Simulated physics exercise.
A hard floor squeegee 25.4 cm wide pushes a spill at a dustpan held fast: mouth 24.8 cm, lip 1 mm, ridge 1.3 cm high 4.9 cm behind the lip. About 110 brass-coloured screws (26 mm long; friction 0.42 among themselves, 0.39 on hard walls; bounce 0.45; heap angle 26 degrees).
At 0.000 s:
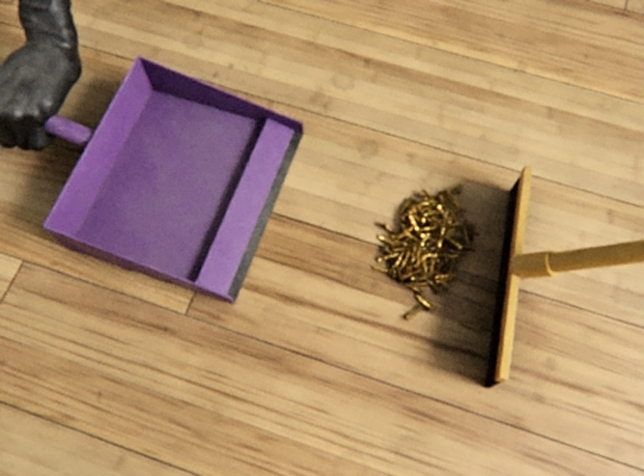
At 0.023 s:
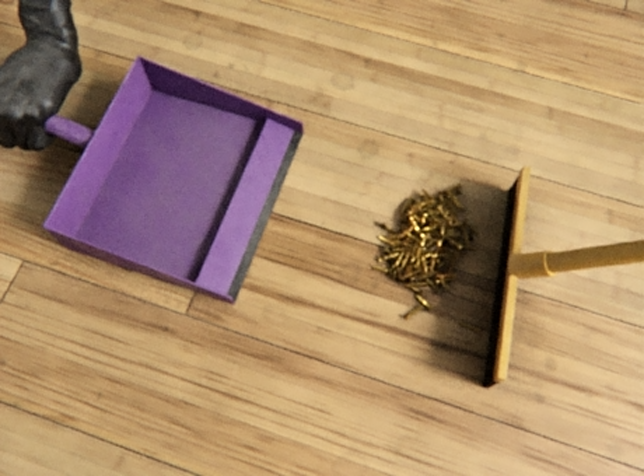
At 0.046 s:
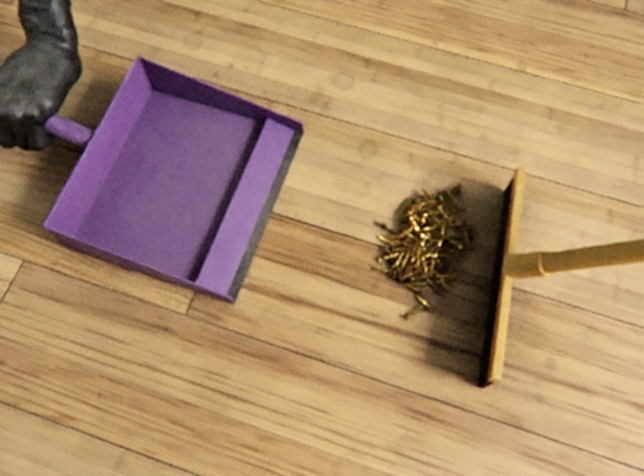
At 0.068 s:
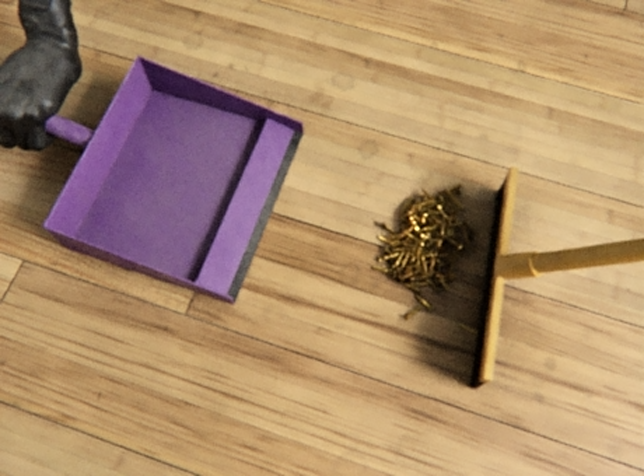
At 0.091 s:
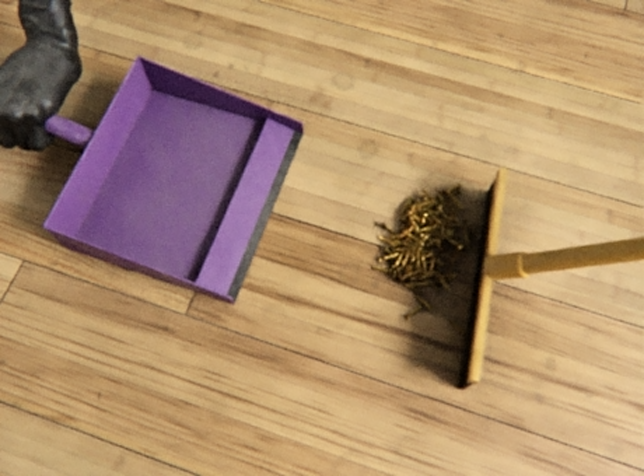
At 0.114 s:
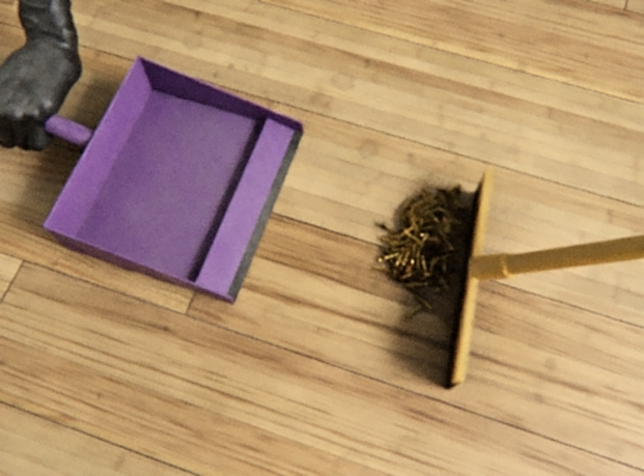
A purple dustpan lies at the left on a light wooden plank floor, seen from above, its handle gripped by a black-gloved hand at the upper left edge. Right of it sits a small heap of brass-coloured screws, with a yellowish-wood, long-handled floor tool beside them. The tool's blade slides a short way left and presses into the heap's near side, shifting some screws slightly, while pan, hand and camera stay still.
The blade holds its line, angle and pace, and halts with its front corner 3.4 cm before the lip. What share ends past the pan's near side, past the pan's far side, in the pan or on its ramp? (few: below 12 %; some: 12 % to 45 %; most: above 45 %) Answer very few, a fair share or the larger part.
Near side: Very few, far side: Very few, pan: A fair share.
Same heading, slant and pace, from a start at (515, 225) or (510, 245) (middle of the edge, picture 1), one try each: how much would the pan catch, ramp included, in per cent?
Some 30 and 35 per cent.
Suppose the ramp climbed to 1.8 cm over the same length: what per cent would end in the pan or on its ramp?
In that case some 25 per cent.
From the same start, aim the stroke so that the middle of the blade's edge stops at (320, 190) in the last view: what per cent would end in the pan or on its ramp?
Some 30 per cent.
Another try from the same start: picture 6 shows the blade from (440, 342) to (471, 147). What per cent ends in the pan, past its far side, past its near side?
Pan 70, far 10, near 5.
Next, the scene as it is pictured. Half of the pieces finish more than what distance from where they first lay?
Roughly 20 cm.
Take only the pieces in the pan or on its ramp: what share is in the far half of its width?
About 20 per cent.
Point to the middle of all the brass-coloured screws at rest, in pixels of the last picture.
Near (266, 233).
After 0.28 s, middle of the blade 14 cm from the lip; 0 % over the lip, far side 0 %, near side 0 %.
After 0.38 s, middle of the blade 8 cm from the lip; 0 % over the lip, far side 0 %, near side 0 %.
After 0.62 s, middle of the blade 5 cm from the lip; 30 % over the lip, far side 0 %, near side 5 %.
By 1.1 s all is still; near side 5 %, far side 0 %, pan 25 %, in front of the lip or behind the blade 70 %.
